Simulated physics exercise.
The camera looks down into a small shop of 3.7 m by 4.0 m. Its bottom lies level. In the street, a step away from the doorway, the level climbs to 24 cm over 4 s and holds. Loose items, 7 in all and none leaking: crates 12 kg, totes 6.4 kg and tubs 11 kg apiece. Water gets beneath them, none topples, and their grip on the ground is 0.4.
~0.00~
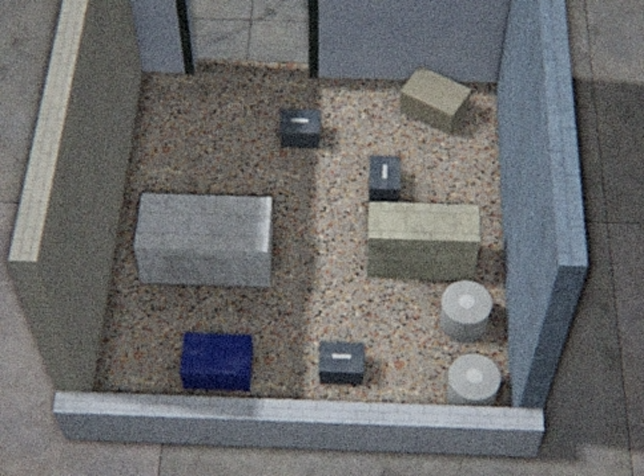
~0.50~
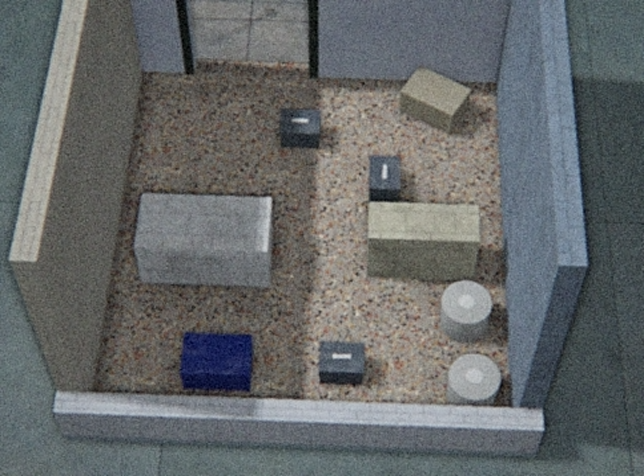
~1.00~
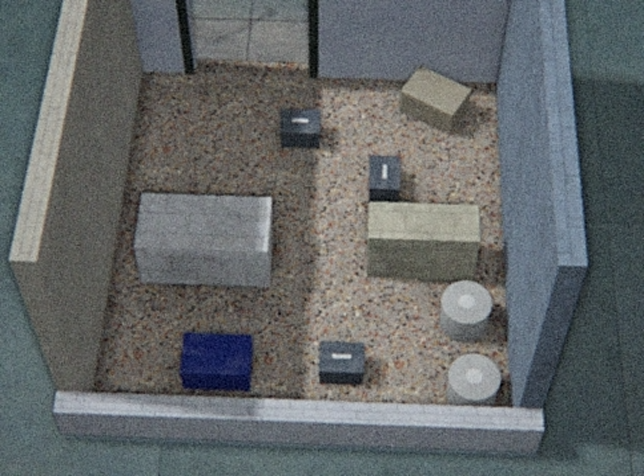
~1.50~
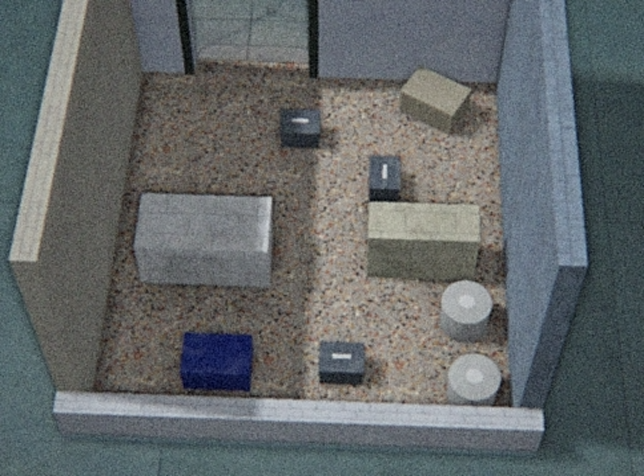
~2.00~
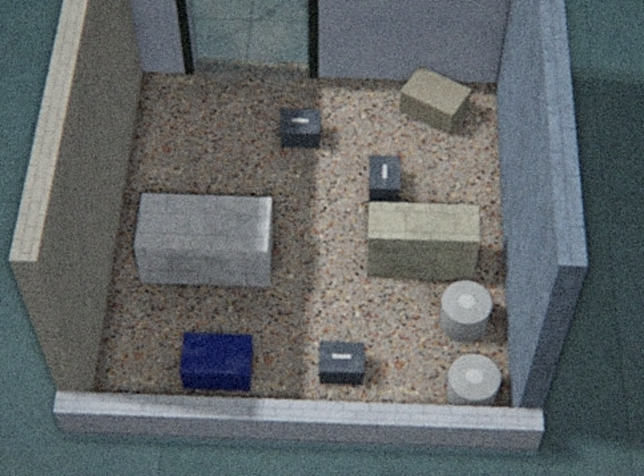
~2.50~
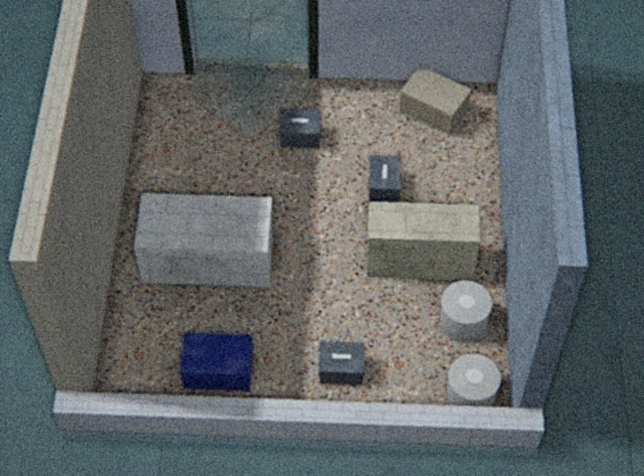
Water spreads around the small walled shop and creeps in through its doorway onto the floor.
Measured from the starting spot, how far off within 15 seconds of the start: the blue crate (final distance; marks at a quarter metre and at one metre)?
The blue crate moves a short way.
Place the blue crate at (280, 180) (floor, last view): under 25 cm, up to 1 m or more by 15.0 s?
It gets carried off.
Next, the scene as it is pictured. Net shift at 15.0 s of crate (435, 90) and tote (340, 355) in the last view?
In turn: 80 cm, 150 cm.
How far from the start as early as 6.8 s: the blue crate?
About 0 cm.
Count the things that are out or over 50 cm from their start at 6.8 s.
By then 2.
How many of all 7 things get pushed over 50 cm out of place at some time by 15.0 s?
7 of them.
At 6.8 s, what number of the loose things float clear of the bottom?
I count 1.
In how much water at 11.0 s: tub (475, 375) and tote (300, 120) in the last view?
Roughly 11 and 7 cm.
After 3.5 s the blue crate is near (216, 354), 0.0 m from its start, aground; 0 afloat.
After 6.8 s the blue crate is near (216, 352), 0.0 m from its start, aground; 1 afloat.
After 11.0 s the blue crate is near (172, 371), 0.4 m from its start, afloat; 7 afloat.
After 15.0 s the blue crate is near (157, 367), 0.5 m from its start, afloat; 7 afloat.
